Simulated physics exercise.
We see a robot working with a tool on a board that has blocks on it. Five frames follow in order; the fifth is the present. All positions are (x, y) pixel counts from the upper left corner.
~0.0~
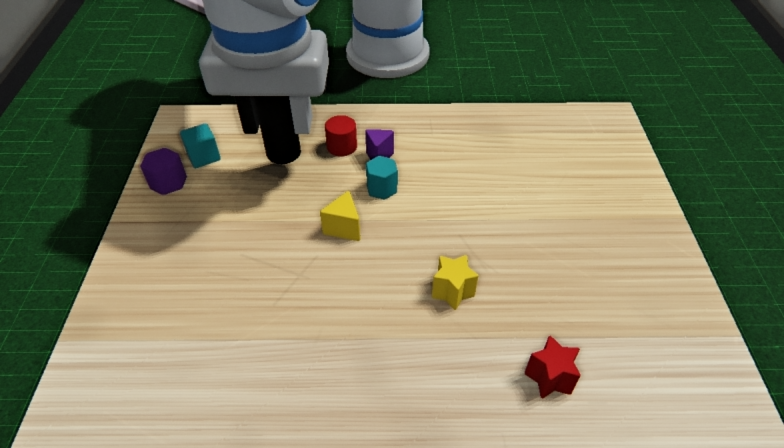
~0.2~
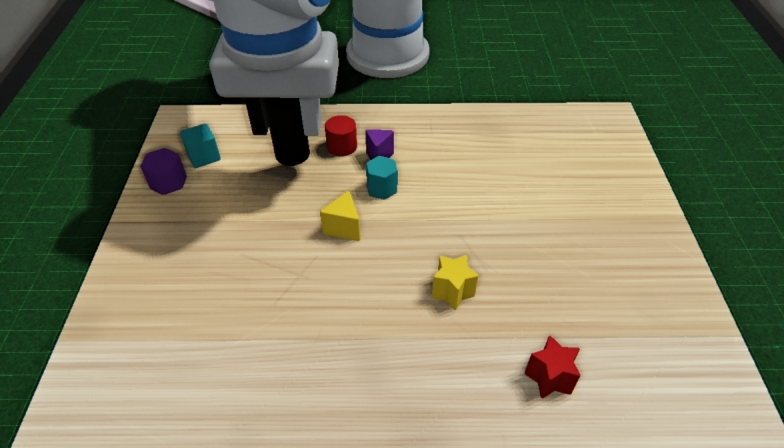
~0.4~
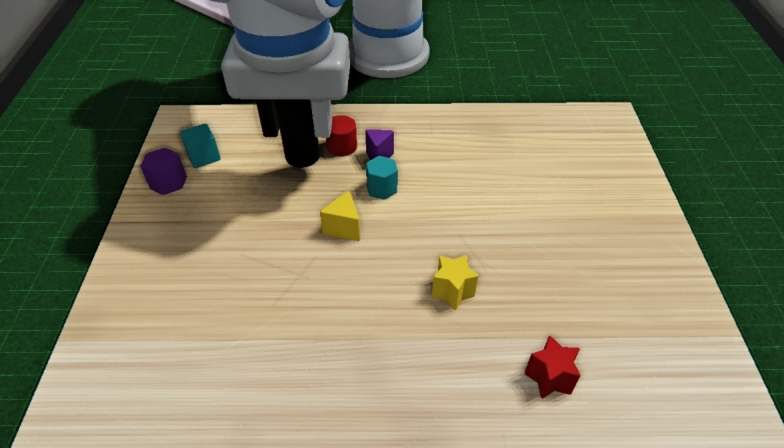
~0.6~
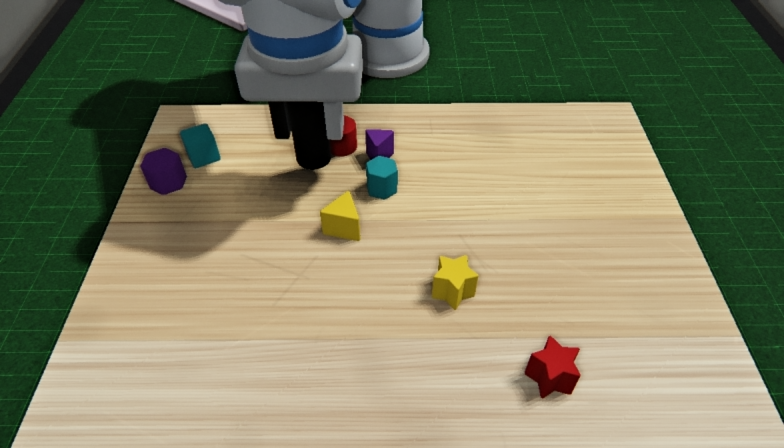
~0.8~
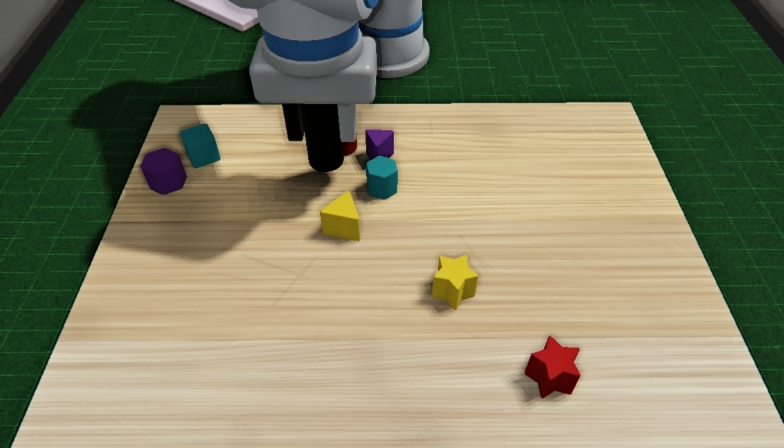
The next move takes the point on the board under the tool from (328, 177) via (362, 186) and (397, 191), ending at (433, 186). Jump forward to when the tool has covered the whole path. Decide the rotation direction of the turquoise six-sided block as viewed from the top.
It makes a clockwise turn.
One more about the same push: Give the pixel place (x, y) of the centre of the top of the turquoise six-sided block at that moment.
Somewhere near (464, 176).
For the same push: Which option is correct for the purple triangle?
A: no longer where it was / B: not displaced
It's B.
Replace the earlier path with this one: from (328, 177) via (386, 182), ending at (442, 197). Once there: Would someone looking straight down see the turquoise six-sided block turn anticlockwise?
I believe not.
The first path, step by step. One third of the way, tool (361, 170); turquoise six-sided block (395, 168).
Two thirds of the way, tool (397, 175); turquoise six-sided block (432, 174).
At the end, tool (434, 170); purple triangle not moved; turquoise six-sided block (464, 176), turned 45° clockwise.
